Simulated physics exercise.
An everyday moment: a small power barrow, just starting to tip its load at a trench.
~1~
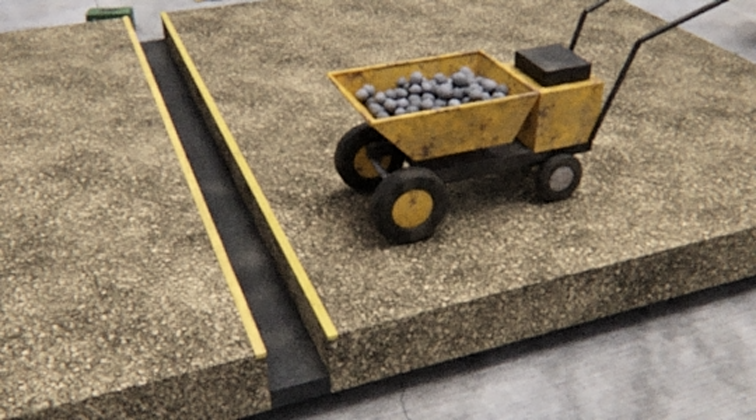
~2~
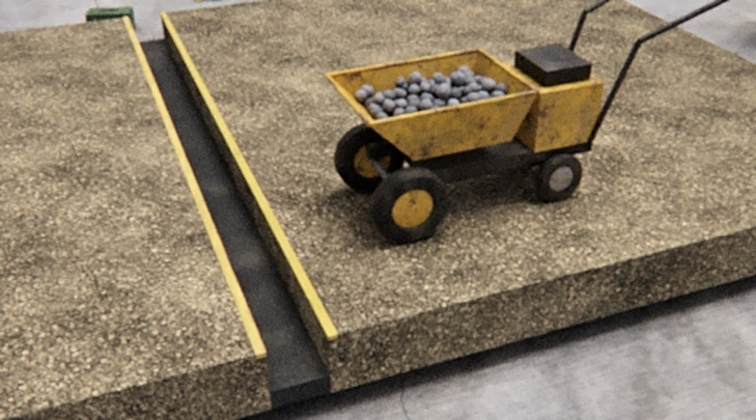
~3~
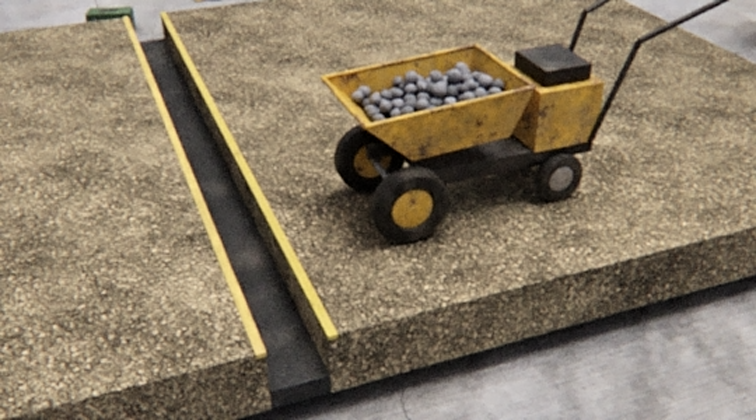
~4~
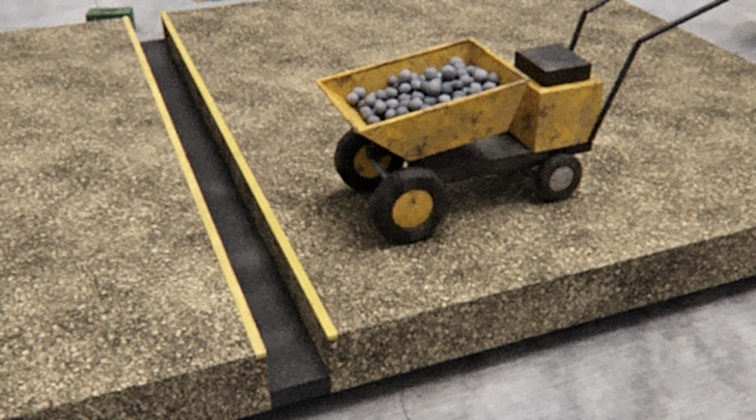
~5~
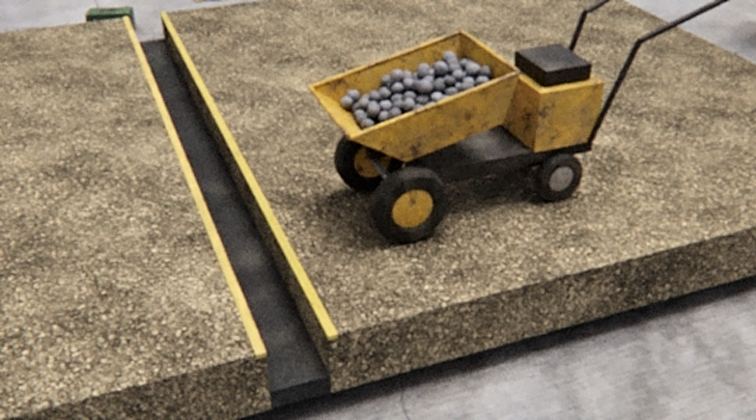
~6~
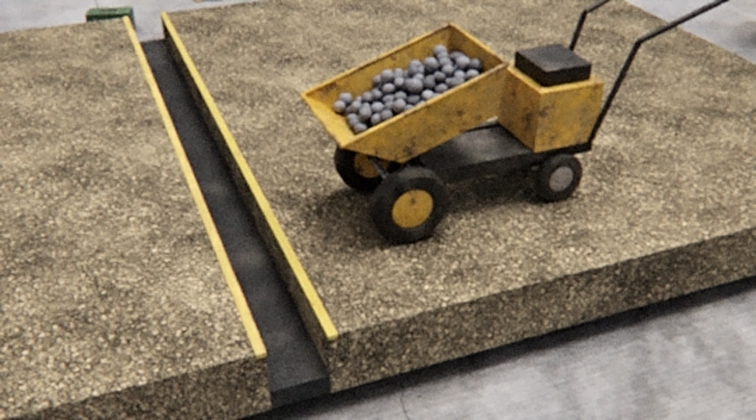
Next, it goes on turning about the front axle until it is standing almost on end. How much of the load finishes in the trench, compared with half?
Above half.
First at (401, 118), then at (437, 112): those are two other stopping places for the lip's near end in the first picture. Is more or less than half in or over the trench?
Lab note - position 1: A majority share; position 2: A minority share.
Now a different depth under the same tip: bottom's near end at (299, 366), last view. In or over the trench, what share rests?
Estimated share: Approx. 80 per cent.
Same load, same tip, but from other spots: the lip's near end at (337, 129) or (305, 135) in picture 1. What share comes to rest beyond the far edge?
You'd get 40 in a hundred the first time and 90 in a hundred the second.
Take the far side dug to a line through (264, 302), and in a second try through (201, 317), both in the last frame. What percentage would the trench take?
70 % then 100 %, roughly.
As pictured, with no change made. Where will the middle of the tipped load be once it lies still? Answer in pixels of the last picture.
Resting centre, last picture - approx. (252, 262).
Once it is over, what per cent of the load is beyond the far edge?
Roughly 0 per cent of the load.
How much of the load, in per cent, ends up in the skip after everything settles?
0 in a hundred, roughly.
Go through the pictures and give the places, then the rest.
The first frame shows lip of the skip at (371, 123), level; top of the load at (446, 90), round cobbles; first edge of the trench at (310, 292); far edge at (242, 308), the trench over half as wide as the skip, and about as deep as wide.
The second frame shows lip of the skip at (369, 124), level; top of the load at (445, 89).
The third frame shows lip of the skip at (365, 127), tipped barely; top of the load at (453, 91).
The fourth frame shows lip of the skip at (359, 131), tipped a little; top of the load at (447, 87).
The fifth frame shows lip of the skip at (350, 138), tipped a little; top of the load at (446, 82).
The sixth frame shows lip of the skip at (342, 146), tipped clearly; top of the load at (448, 72); first edge of the trench at (310, 292); far edge at (242, 308).
Soon, skip tipped steeply; all in the skip.
A while on, skip tipped right over; about two thirds in the skip; a stray few short of the trench; about a quarter in or heaped over the trench; a stray few falling.
Towards the end, skip tipped right over; a stray few in the skip; a small part short of the trench; nearly all in or heaped over the trench; a stray few beyond it.
Finally, skip tipped right over; a stray few short of the trench; nearly all in or heaped over the trench; a stray few beyond it.
